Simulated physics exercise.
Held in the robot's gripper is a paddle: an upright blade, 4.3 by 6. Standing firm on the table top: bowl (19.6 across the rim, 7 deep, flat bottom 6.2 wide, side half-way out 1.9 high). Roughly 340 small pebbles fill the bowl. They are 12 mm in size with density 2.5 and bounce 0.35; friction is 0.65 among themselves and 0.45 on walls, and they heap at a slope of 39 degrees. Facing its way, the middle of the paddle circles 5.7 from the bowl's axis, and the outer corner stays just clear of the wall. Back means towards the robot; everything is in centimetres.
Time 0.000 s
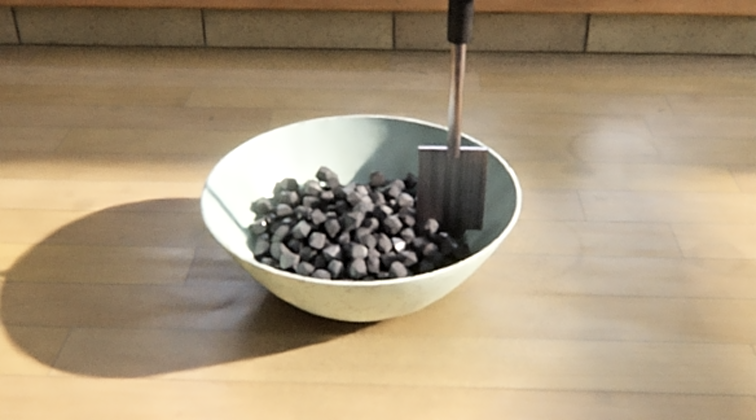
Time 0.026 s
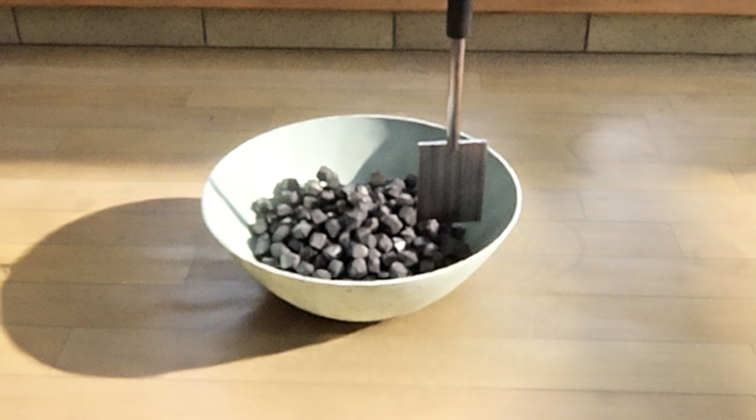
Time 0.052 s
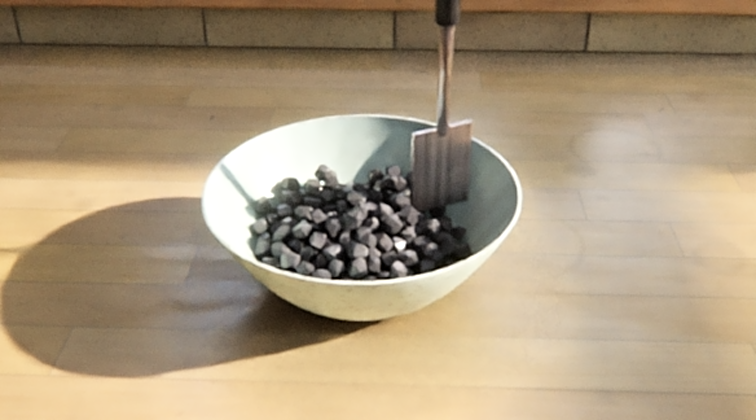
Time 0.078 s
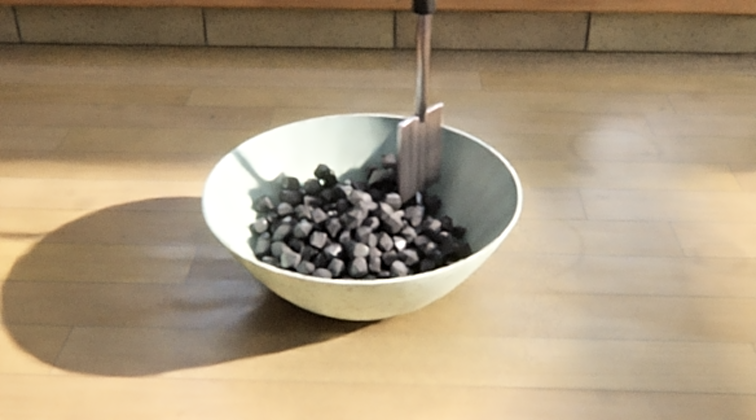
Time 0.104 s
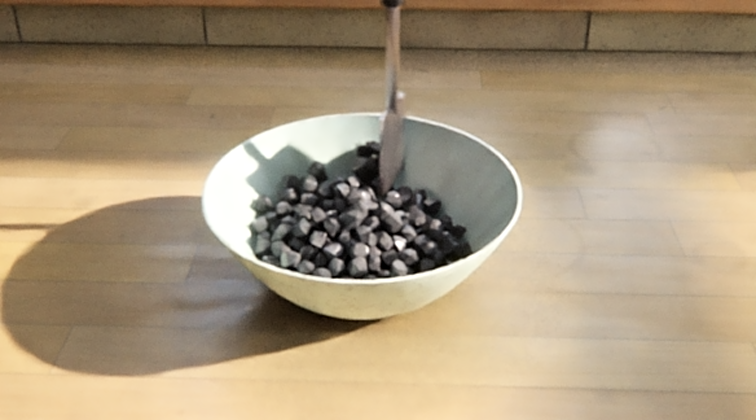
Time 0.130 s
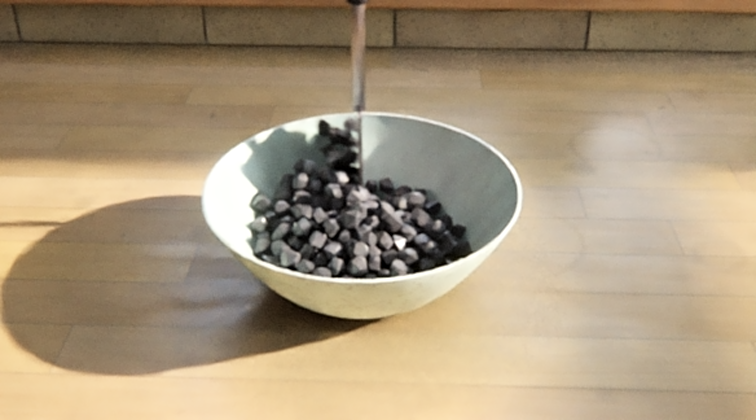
A flat metal paddle swept from the right side of a pale bowl around toward the back, turning edge-on as it pushed the dark pebbles into a higher heap at the rear.
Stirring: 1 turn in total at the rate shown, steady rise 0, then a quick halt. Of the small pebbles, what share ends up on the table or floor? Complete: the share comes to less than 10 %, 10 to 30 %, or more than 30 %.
The share comes to between 10 and 30 %.
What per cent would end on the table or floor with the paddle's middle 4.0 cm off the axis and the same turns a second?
Then about 25 per cent.
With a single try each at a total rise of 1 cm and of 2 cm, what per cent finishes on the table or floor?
Near 5 in a hundred, then near 0 in a hundred.
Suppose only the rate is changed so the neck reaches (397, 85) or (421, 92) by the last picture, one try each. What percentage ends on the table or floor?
Around 10 and 5 per cent respectively.
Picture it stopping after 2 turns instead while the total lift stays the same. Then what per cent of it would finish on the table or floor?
25 %.
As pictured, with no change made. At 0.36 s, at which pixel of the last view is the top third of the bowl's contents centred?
Near (414, 244).
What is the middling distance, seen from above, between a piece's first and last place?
Some 1 centimetres or so.
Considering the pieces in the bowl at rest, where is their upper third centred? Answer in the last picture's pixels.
The centre is near pixel (395, 220).
After 0.24 s, 194° round, highest piece 10 above the table; 334 in the bowl, 11 in flight or on the tool.
After 0.36 s, 293° round, highest piece 10 above the table; 316 in the bowl, 13 on the table or floor, 16 in flight or on the tool.
After 0.62 s, 0° round, highest piece 8 above the table; 283 in the bowl, 61 on the table or floor, 1 in flight or on the tool.
After 1.32 s, 0° round, highest piece 6 above the table; 283 in the bowl, 62 on the table or floor.
In the end, 283 in the bowl, 62 on the table or floor. That is 18 % on the table or floor.
